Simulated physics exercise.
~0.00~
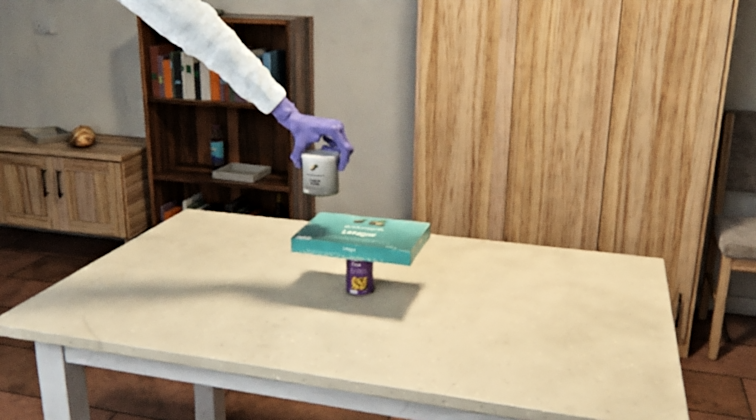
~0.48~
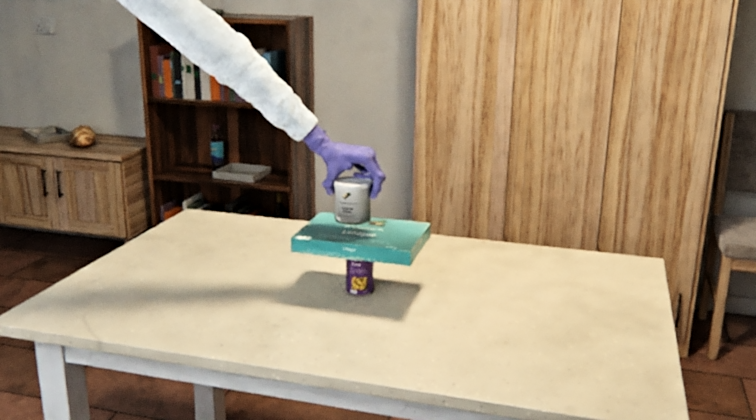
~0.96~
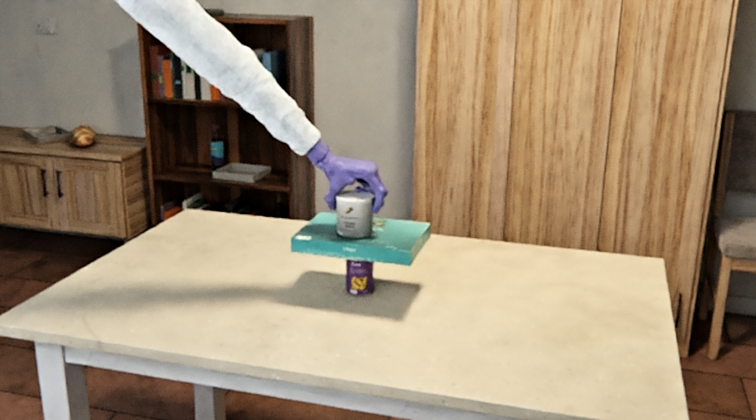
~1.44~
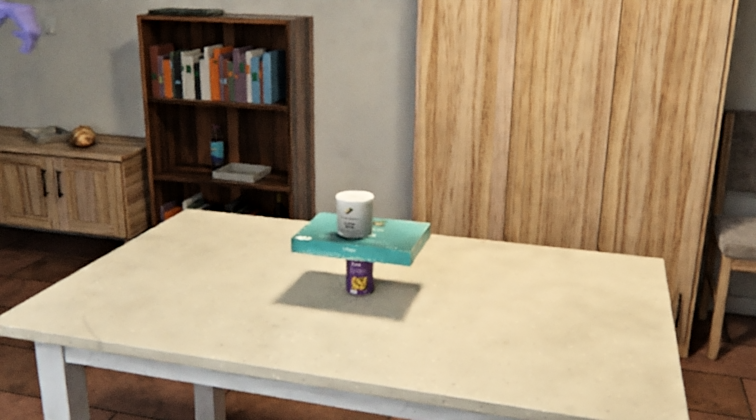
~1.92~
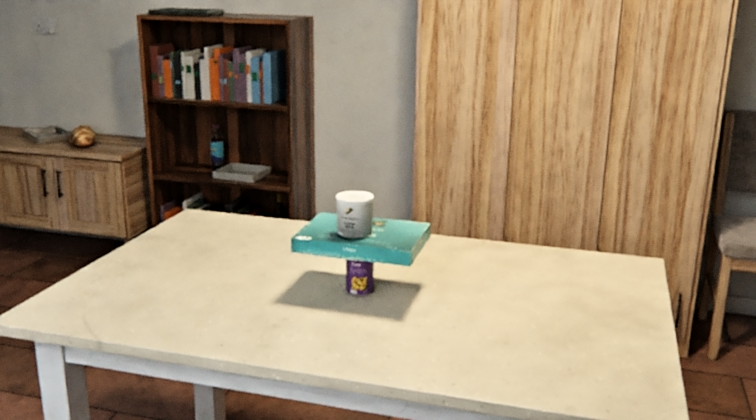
In this clip, a purple-gloved hand lowers a white tin, moving right and down, onto a turquoise packet balanced on a small purple tin on a table, then lets go and withdraws to the left, and the stack stays standing and still.
